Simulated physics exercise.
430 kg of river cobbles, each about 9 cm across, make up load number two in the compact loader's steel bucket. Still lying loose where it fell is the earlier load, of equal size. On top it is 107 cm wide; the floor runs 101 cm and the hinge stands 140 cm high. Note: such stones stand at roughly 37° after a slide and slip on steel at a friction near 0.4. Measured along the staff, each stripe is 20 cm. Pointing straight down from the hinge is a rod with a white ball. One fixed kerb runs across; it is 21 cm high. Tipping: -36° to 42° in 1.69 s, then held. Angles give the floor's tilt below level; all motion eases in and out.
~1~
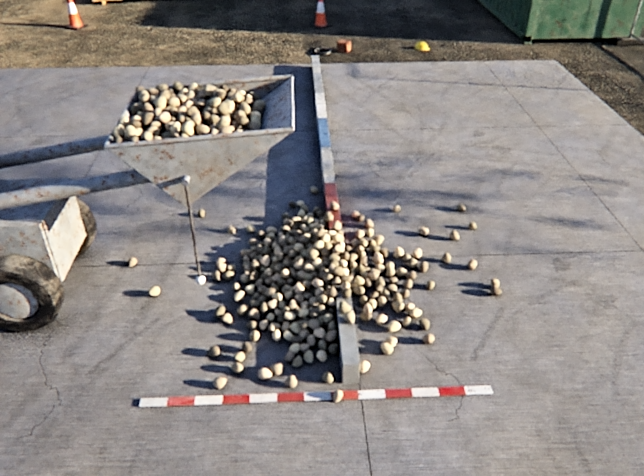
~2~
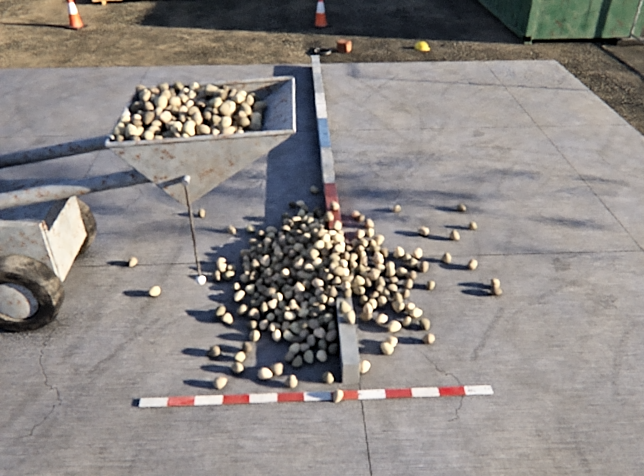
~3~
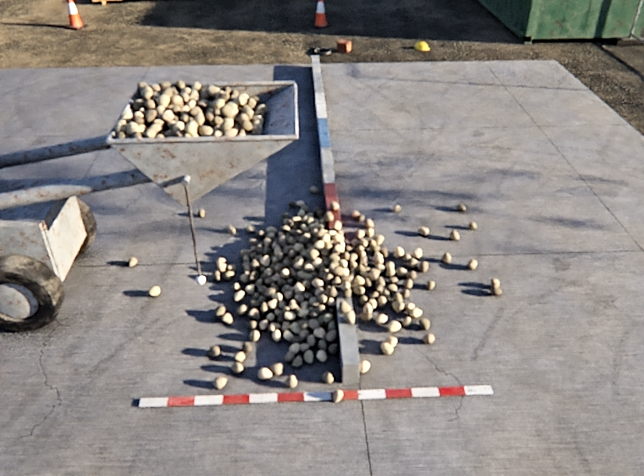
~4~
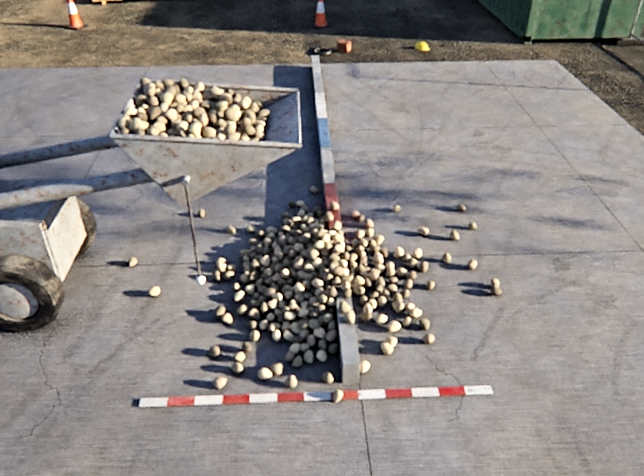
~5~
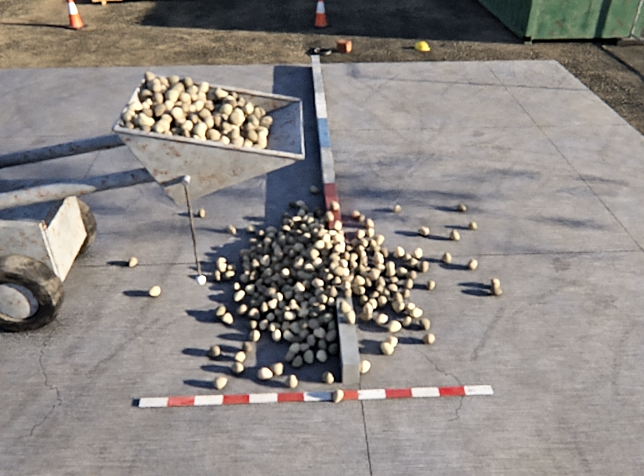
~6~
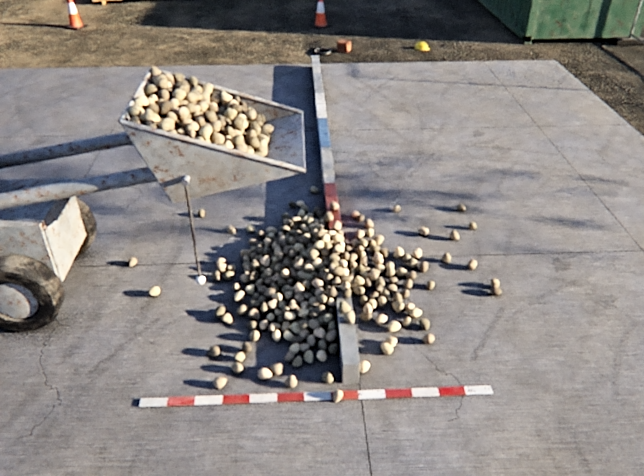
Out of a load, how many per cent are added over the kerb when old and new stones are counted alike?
Around 27 per cent.
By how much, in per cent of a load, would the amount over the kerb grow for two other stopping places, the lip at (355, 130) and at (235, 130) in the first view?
Close to 95 per cent, followed by close to 0 per cent.
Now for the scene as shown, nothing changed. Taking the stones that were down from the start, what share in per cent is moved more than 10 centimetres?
Some 15 percent, give or take.
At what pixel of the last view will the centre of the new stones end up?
Their middle rests near (310, 265).
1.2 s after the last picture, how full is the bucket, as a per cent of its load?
Some 30 percent, roughly.
Then, 0.7 s after the last picture the floor is at 30°; in per cent of one load, 98 in the bucket, 85 on this side of the kerb, 17 over the kerb; the foremost stones are at (464, 248).
Then, 1.2 s after the last picture the floor is at 42°; in per cent of one load, 29 in the bucket, 152 on this side of the kerb, 20 over the kerb; the foremost stones are at (464, 248).
Then, 1.5 s after the last picture the floor is at 42°; in per cent of one load, 0 in the bucket, 165 on this side of the kerb, 35 over the kerb; the foremost stones are at (464, 248).
Then, 4.2 s after the last picture the floor is at 42°; in per cent of one load, 0 in the bucket, 156 on this side of the kerb, 44 over the kerb; the foremost stones are at (478, 264). Net gain over the kerb, 27.
